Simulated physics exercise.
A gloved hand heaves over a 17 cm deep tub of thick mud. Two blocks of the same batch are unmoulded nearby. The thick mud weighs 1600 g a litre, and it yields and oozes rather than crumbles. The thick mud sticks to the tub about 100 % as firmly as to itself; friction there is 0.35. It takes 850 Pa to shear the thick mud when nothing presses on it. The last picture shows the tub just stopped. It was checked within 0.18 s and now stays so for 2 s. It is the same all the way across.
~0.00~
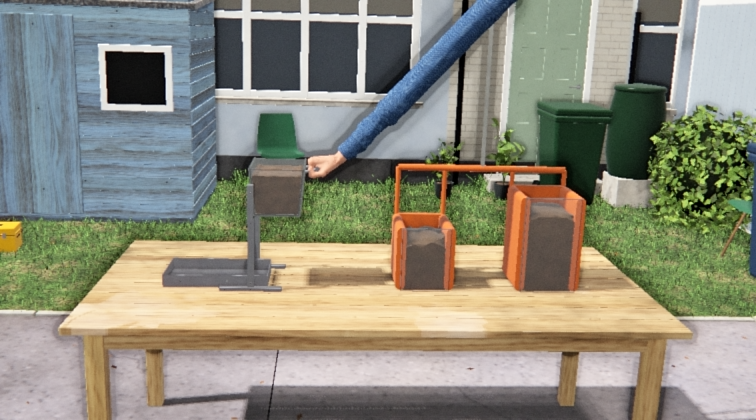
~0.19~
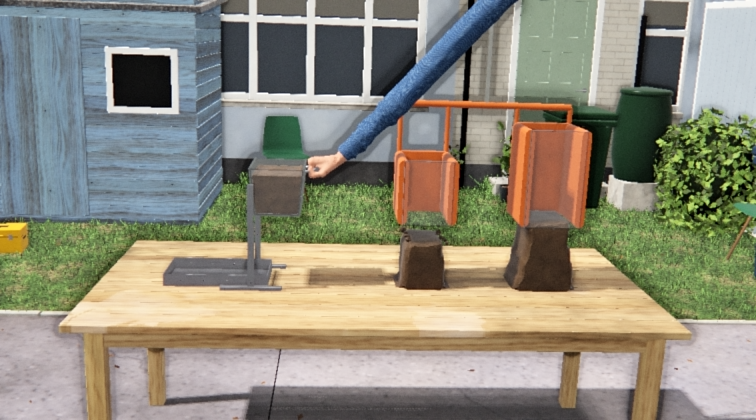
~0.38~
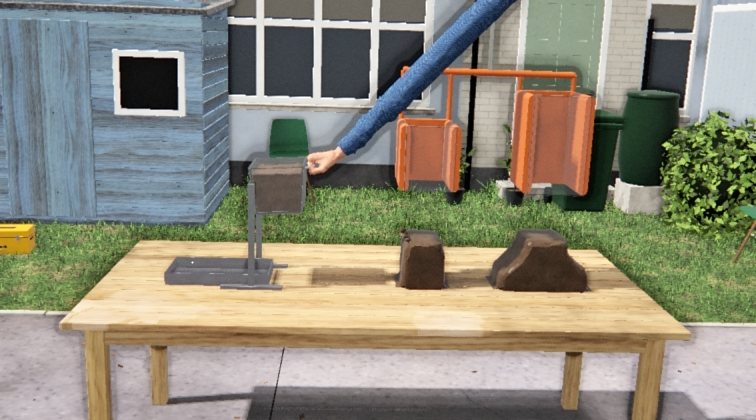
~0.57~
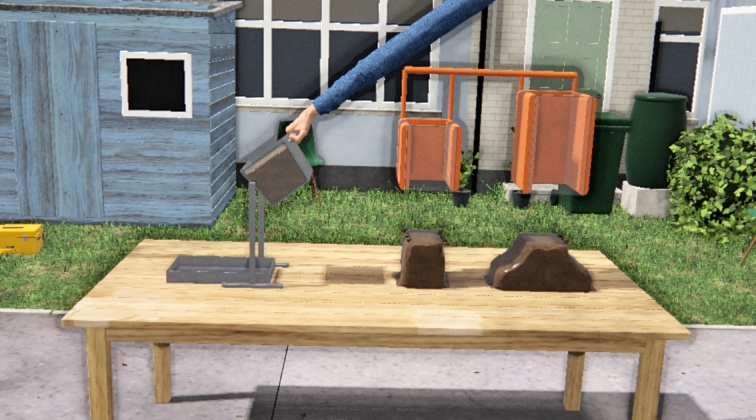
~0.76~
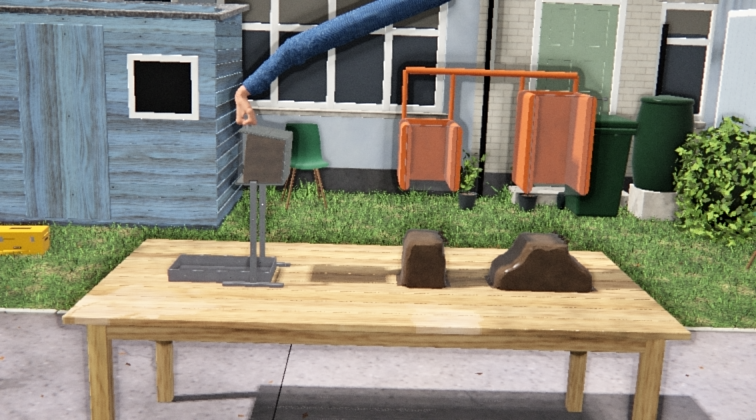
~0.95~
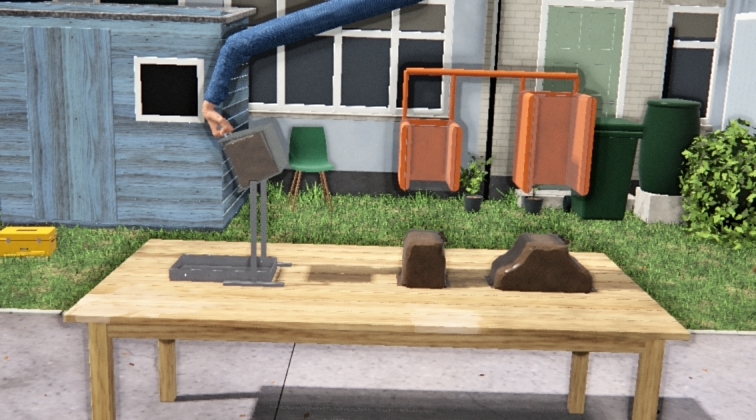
A blue-sleeved arm holds a small grey tub of thick brown mud on a stand at the left of a pale wooden table, seen from the front in a grassy yard with a blue shed, windows and green bins. Two joined orange moulds rise off two brown blocks at the right, and the taller block slumps wide while the smaller keeps its shape. The hand then swings up and over leftward, turning the tub well over on its stand, as the view drifts slightly.
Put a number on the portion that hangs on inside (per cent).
It comes to some 0 %.
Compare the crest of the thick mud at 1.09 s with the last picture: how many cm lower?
Some 4 cm.
By 1.09 s, the tub is at 112 degrees and holds 84 %.
By 1.26 s, the tub is at 112 degrees and holds 34 %.
By 1.43 s, the tub is at 112 degrees and holds 15 %.
By 1.60 s, the tub is at 112 degrees and holds 0 %.
By 2.95 s, at the end, the tub is at 112 degrees and holds 0 %.
